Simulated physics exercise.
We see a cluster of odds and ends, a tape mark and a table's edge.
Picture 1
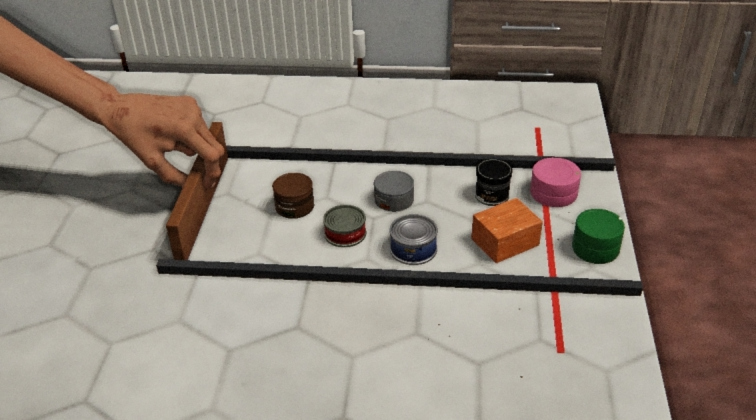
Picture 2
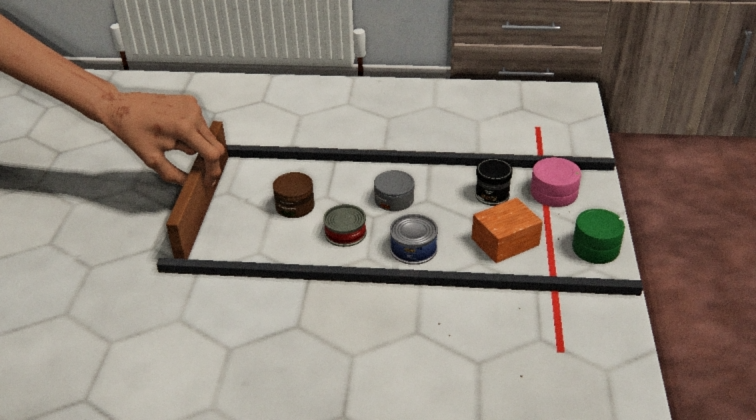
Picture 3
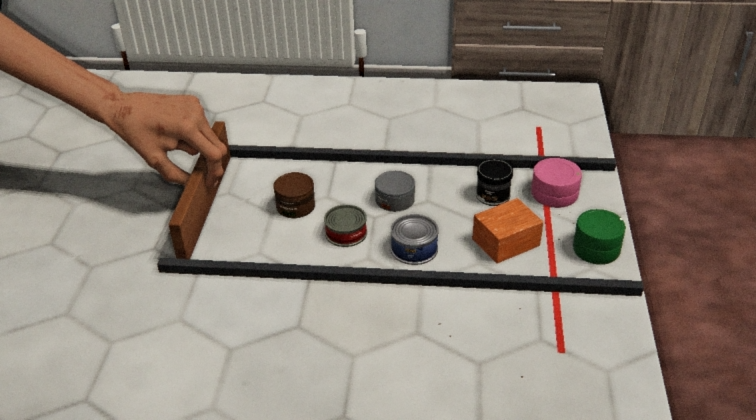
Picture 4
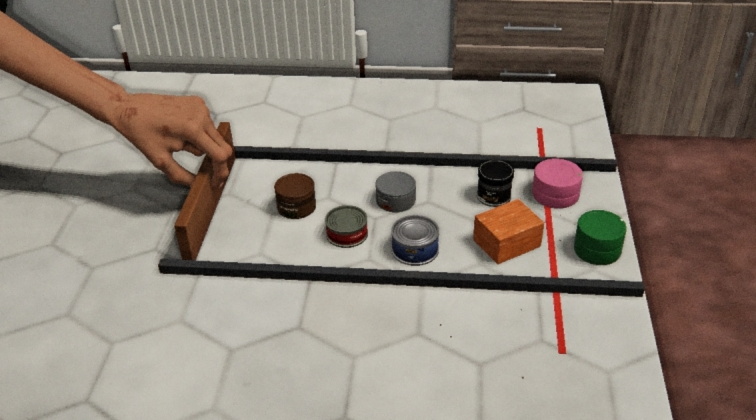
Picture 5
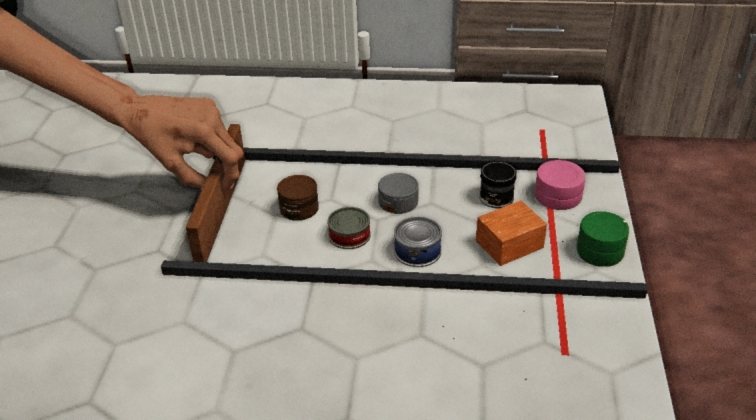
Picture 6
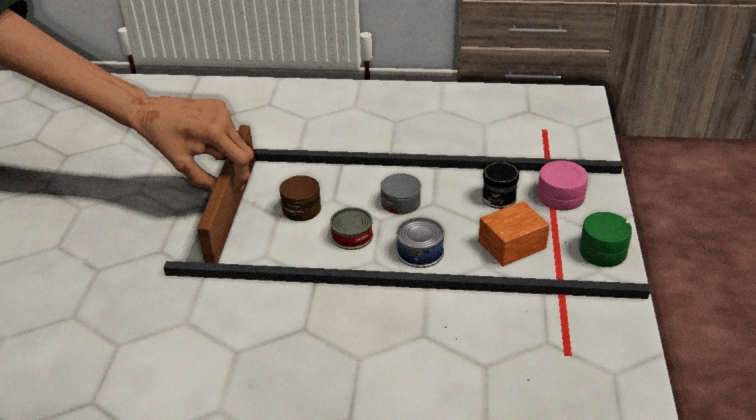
Wooden board held by a hand sliding slightly right between dark rails, behind scattered tins, lids and an orange block, untouched.
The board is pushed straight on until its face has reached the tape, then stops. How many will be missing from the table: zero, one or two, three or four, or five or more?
The number that fall off is one or two.
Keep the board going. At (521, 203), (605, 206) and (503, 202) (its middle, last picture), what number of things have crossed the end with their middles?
It would be 1, 4 and 0.
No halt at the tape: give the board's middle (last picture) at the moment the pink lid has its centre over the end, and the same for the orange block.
Its middle is around (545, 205) and around (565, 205).
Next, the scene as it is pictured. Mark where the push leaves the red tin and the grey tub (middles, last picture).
Near (578, 234) and (570, 175).
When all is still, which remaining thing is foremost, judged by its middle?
The orange block.
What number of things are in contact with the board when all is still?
In contact: 4.
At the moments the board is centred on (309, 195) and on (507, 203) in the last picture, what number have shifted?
1 and 8.
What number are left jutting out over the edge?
1 of them.
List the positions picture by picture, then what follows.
The first frame shows green lid (598, 236); pink lid (555, 183); orange block (506, 230); board (200, 189); tape (547, 222).
The second frame shows pink lid (556, 182); red tin (345, 226).
The third frame shows orange block (507, 230); grey tub (395, 191).
The fourth frame shows green lid (600, 237); black tin (495, 183).
The fifth frame shows pink lid (560, 185); board (219, 191).
The sixth frame shows green lid (605, 239); pink lid (562, 185); orange block (513, 233); board (229, 192); tape (554, 224).
Soon after, none off yet; green lid at rest near (605, 239); pink lid at rest near (562, 185); orange block at rest near (513, 233).
After that, none off yet; green lid displaced a little near (626, 241); pink lid displaced a little near (588, 182); orange block displaced about its own width near (573, 237).
In the end, the number that fall off is one or two; gone, pink lid and green lid.
